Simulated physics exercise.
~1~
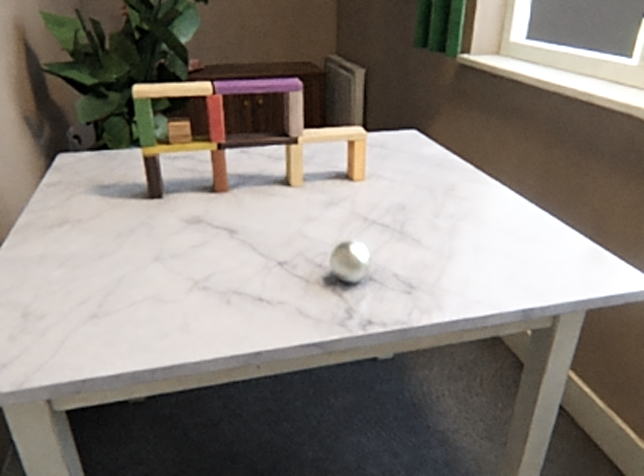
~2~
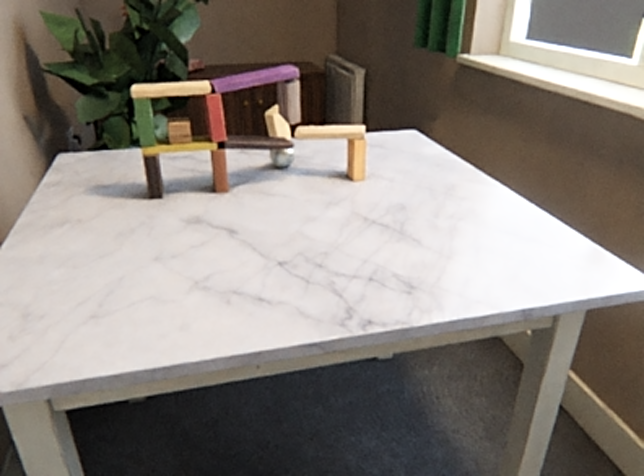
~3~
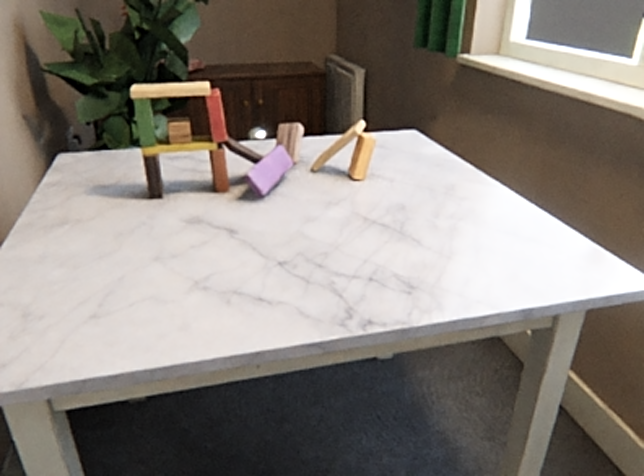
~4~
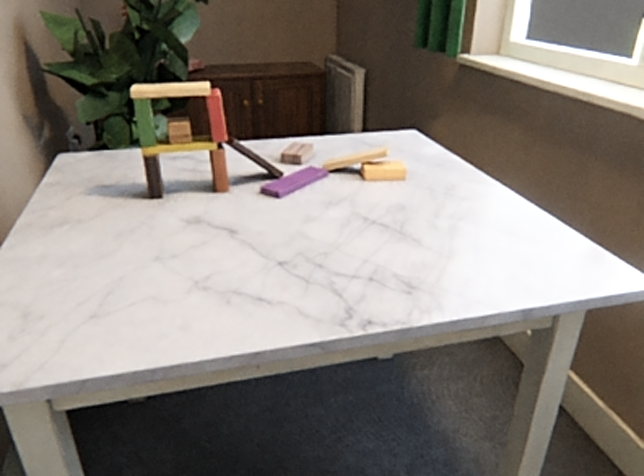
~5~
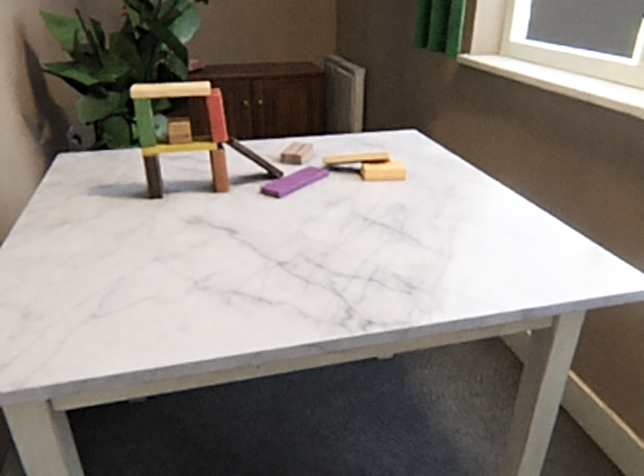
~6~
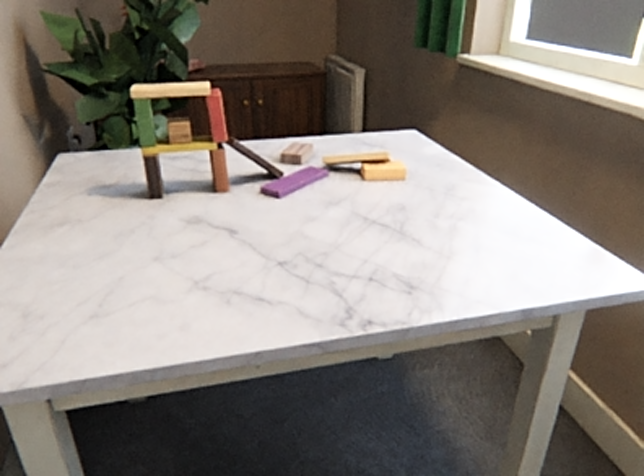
On a marble-topped table, a steel ball rolls away from the viewer into a two-level structure of wooden blocks, knocking out a lower post. The right side collapses, the purple plank tumbling onto the tabletop, while the left section with the yellow plank stays standing beside the fallen pieces.
